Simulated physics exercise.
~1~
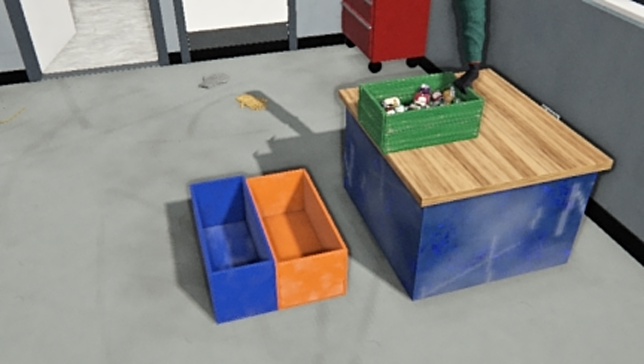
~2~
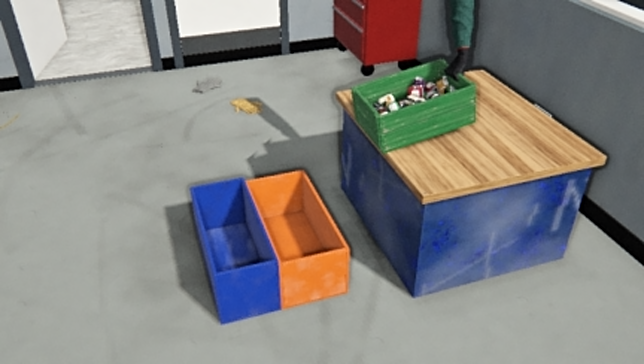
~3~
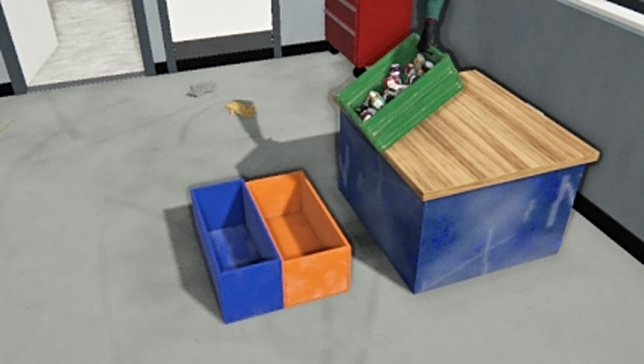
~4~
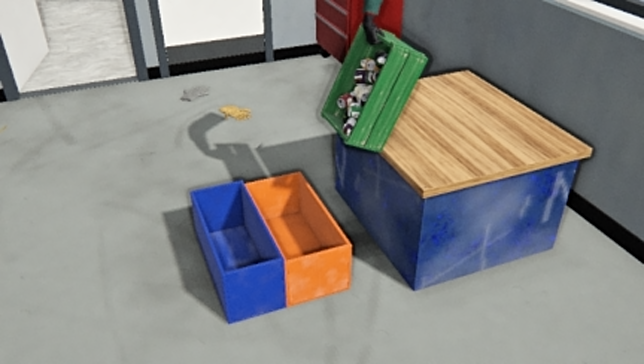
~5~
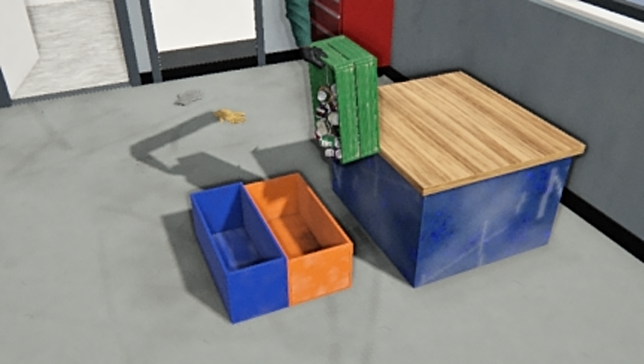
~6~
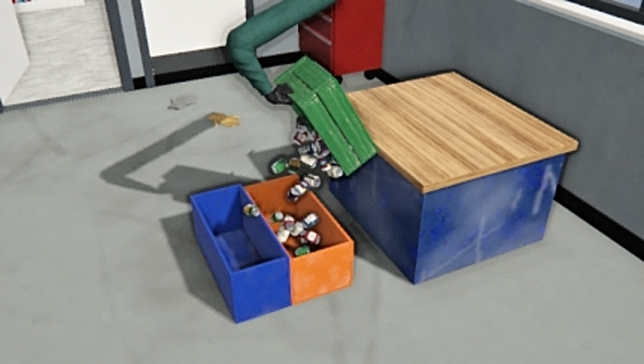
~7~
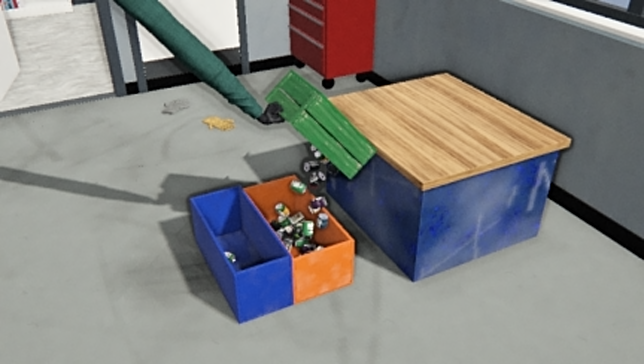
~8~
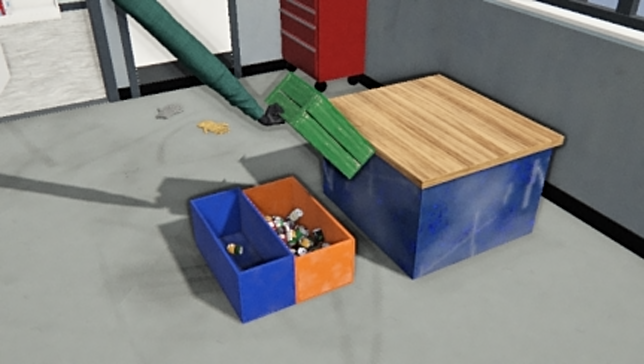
A green crate full of small cans was lifted off a wooden-topped bench by a green-sleeved arm and tipped steadily over, pouring them out until it was empty, with nearly all landing in the orange bin and a stray in the blue box.
